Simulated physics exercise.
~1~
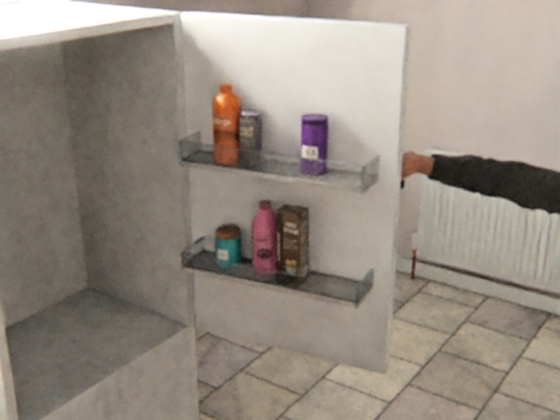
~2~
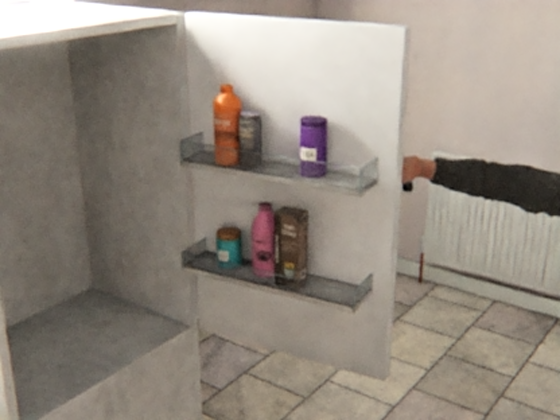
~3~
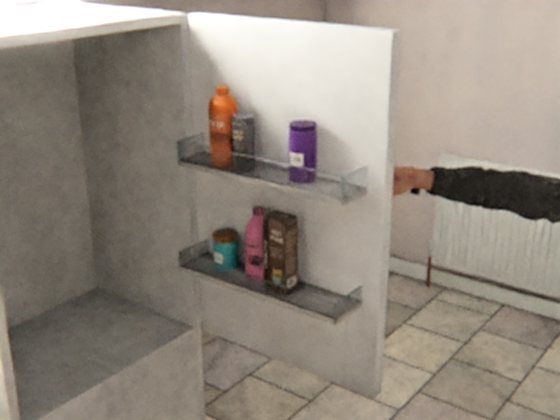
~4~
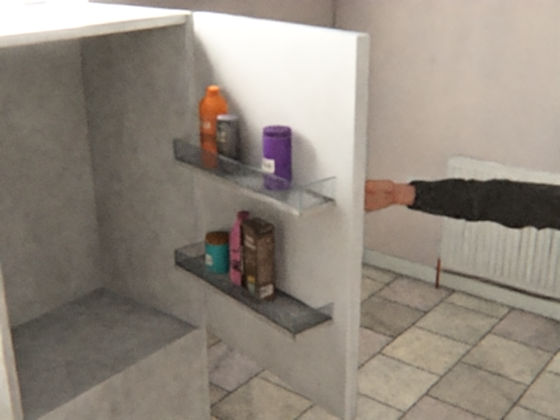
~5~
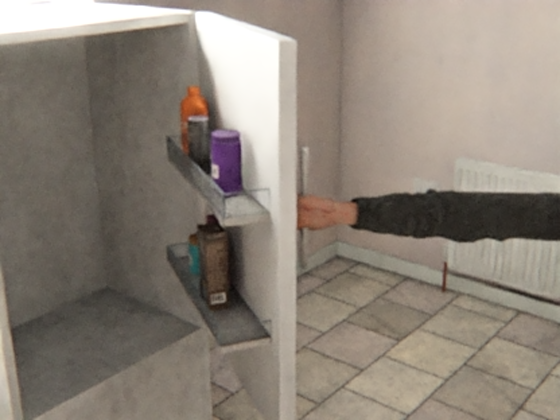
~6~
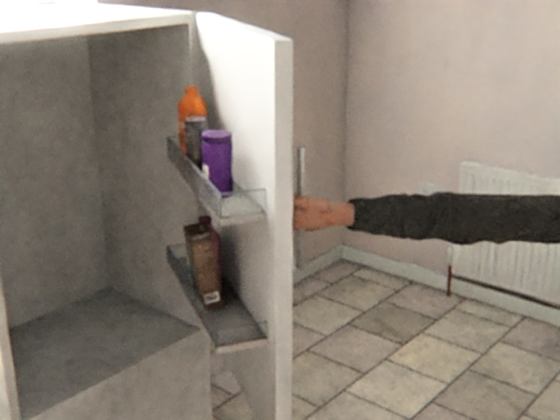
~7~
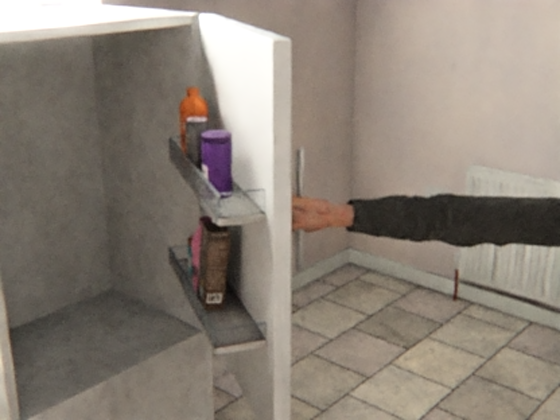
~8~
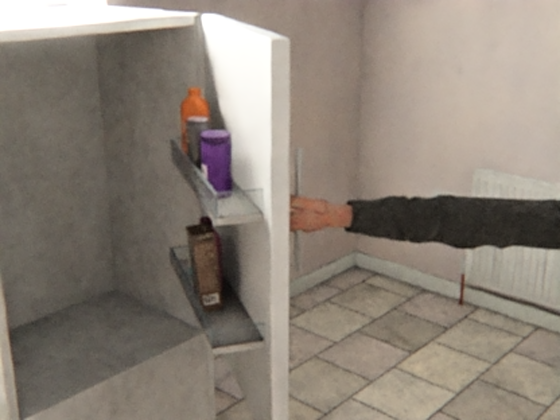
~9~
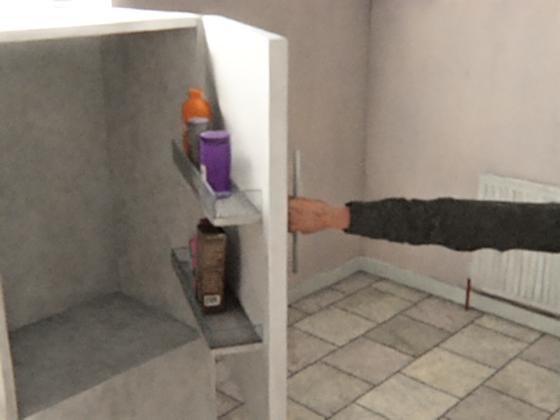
A hand swings the fridge door partway closed and stops, the items staying in their racks.
